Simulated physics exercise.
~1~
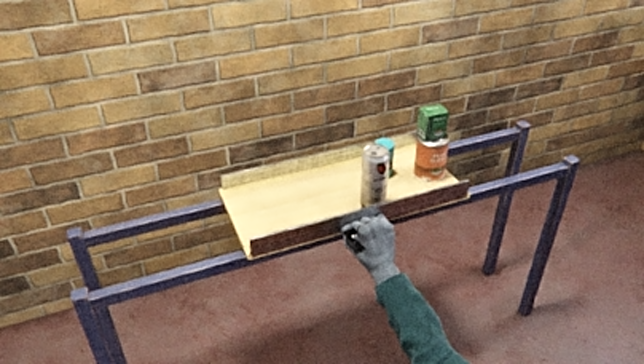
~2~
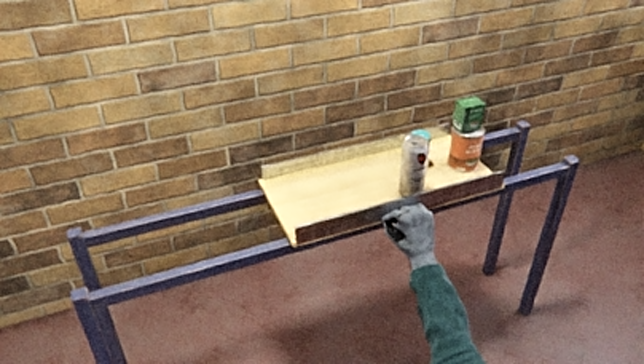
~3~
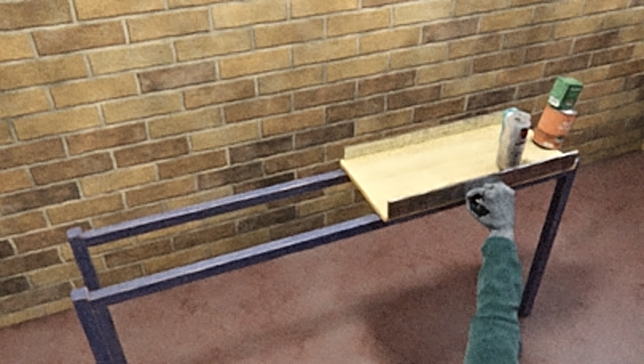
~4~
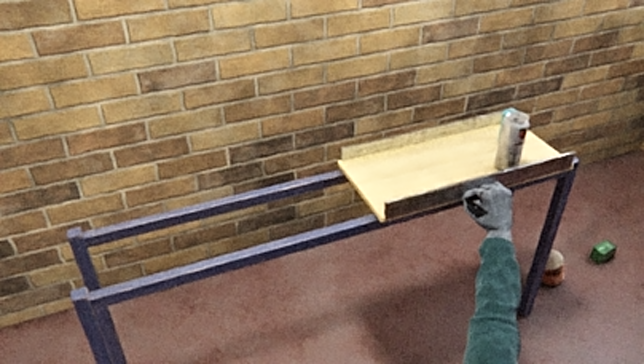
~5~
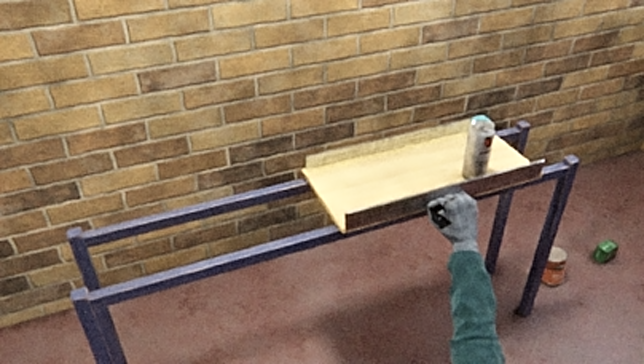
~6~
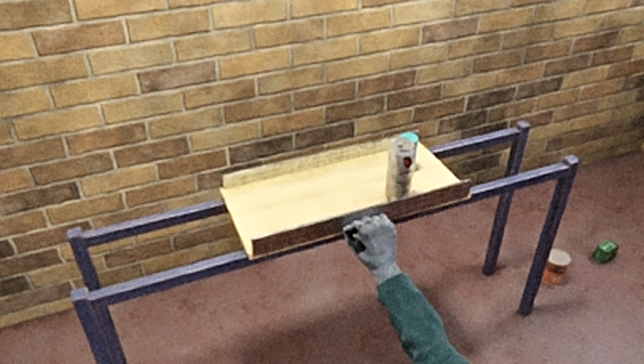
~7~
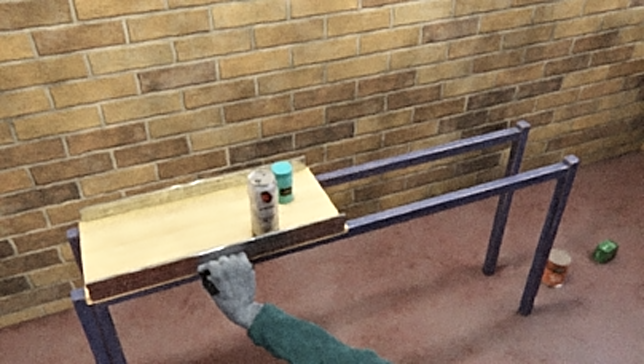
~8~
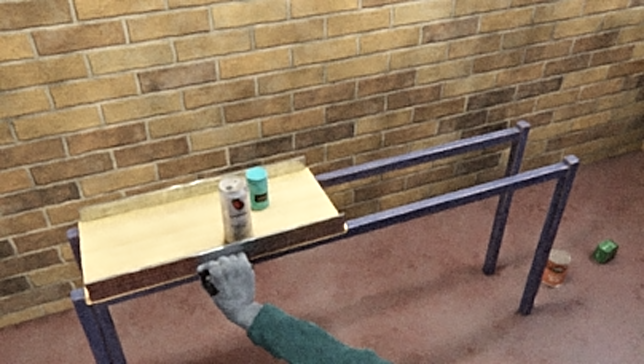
Beside a yellowish brick wall, above a reddish floor, a pale tray on dark blue rails is seen from above at an angle. A gloved hand in a green sleeve grips its front edge, and on it stand a white can, a turquoise shaker partly hidden behind, and an orange tin with a green carton on top. The hand slides the tray right, where the tin and carton lean, then drop to the floor. It then draws the tray to the left end, and the can and shaker slide slightly farther left, ending upright while the fallen pair stays below.
